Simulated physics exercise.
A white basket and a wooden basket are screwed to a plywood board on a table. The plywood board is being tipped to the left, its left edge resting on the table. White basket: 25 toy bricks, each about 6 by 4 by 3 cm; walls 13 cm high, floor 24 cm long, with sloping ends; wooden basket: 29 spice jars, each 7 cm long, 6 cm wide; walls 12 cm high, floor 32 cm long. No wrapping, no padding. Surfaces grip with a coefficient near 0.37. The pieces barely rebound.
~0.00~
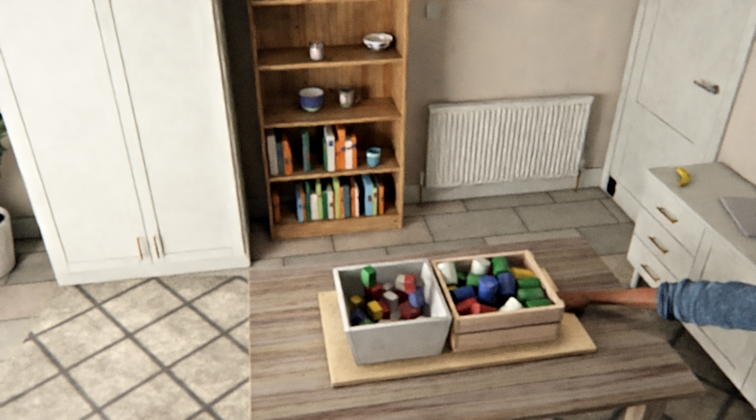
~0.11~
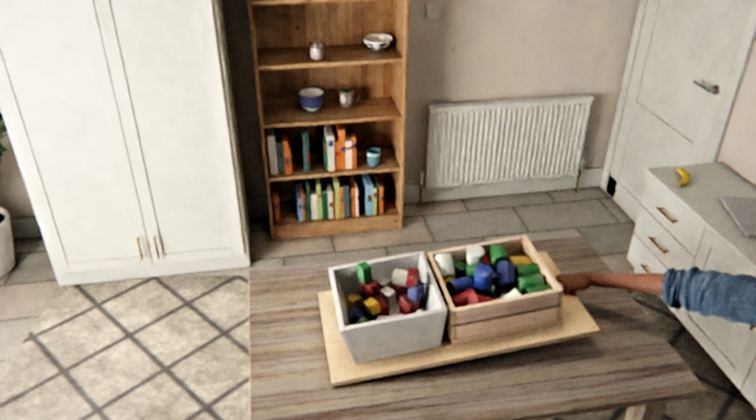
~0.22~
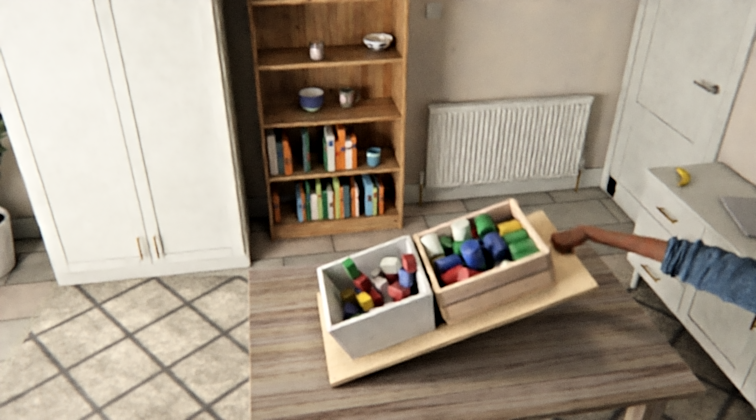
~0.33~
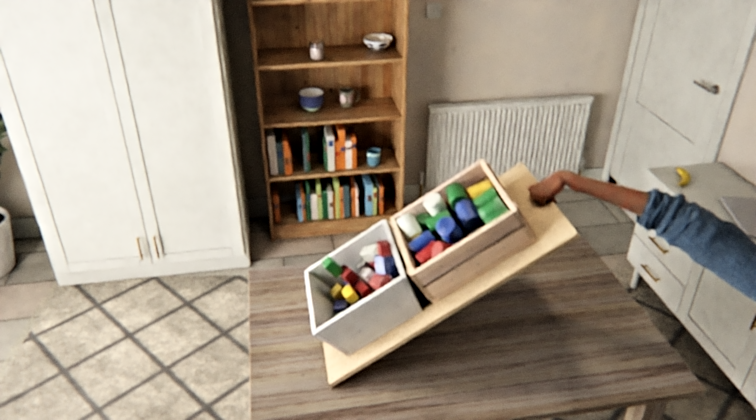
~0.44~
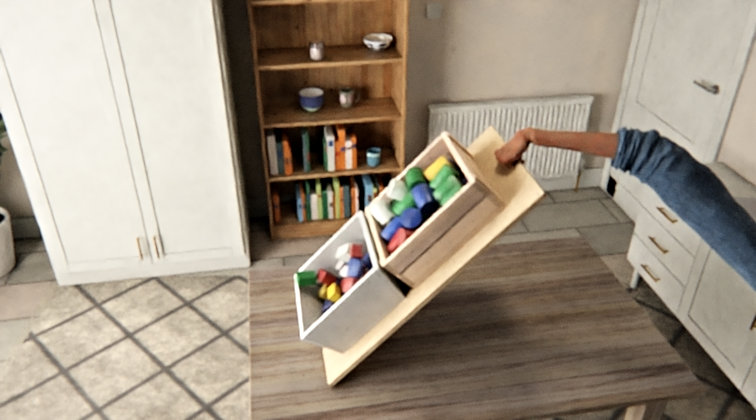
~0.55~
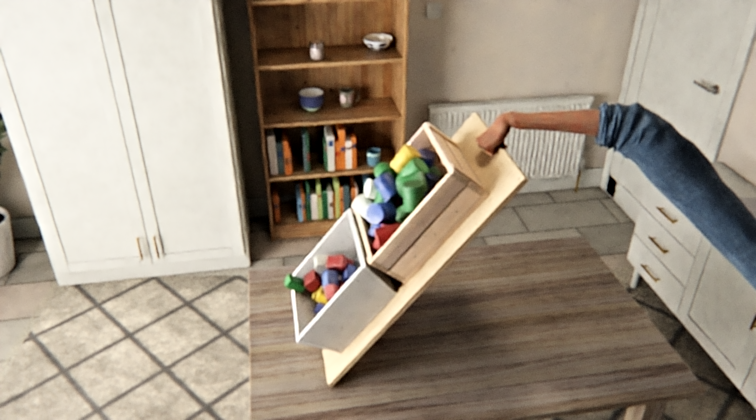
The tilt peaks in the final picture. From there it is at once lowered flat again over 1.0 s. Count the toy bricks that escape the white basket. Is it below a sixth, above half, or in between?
The white basket loses under a sixth of its toy bricks.
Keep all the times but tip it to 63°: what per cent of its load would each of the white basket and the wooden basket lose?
In that case white basket 20, wooden basket 70 per cent.
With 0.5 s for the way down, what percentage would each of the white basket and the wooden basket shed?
In that case white basket 10, wooden basket 40 per cent.
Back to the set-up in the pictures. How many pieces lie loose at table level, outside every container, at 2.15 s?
Roughly 3.
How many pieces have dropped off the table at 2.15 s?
About 2.
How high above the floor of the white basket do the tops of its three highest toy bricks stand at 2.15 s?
Some 11 cm.
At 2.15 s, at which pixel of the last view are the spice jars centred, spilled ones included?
Near (460, 314).
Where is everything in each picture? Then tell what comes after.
In the first frame (we follow the rim corner now nearest the camera), white basket at (350, 329); wooden basket at (460, 318); tilt 0°; nothing out yet.
In the second frame, white basket at (344, 328); wooden basket at (456, 309); tilt 5°.
In the third frame, white basket at (331, 328); wooden basket at (441, 291); tilt 18°.
In the fourth frame, white basket at (316, 331); wooden basket at (414, 272); tilt 33°.
In the fifth frame, white basket at (304, 335); wooden basket at (386, 262); tilt 46°.
In the sixth frame, white basket at (299, 338); wooden basket at (373, 259); tilt 51°; nothing out yet.
After 0.81 s, tilt 42°; 1 of 25 out of the white basket and 5 of 29 out of the wooden basket.
After 1.13 s, tilt 19°; 1 of 25 out of the white basket and 11 of 29 out of the wooden basket.
After 1.58 s, tilt 0°; 1 of 25 out of the white basket and 11 of 29 out of the wooden basket.
Outcome (at 2.15 s), 1 of 25 out of the white basket and 11 of 29 out of the wooden basket. Asked share, 1 of 25, 4 per cent.
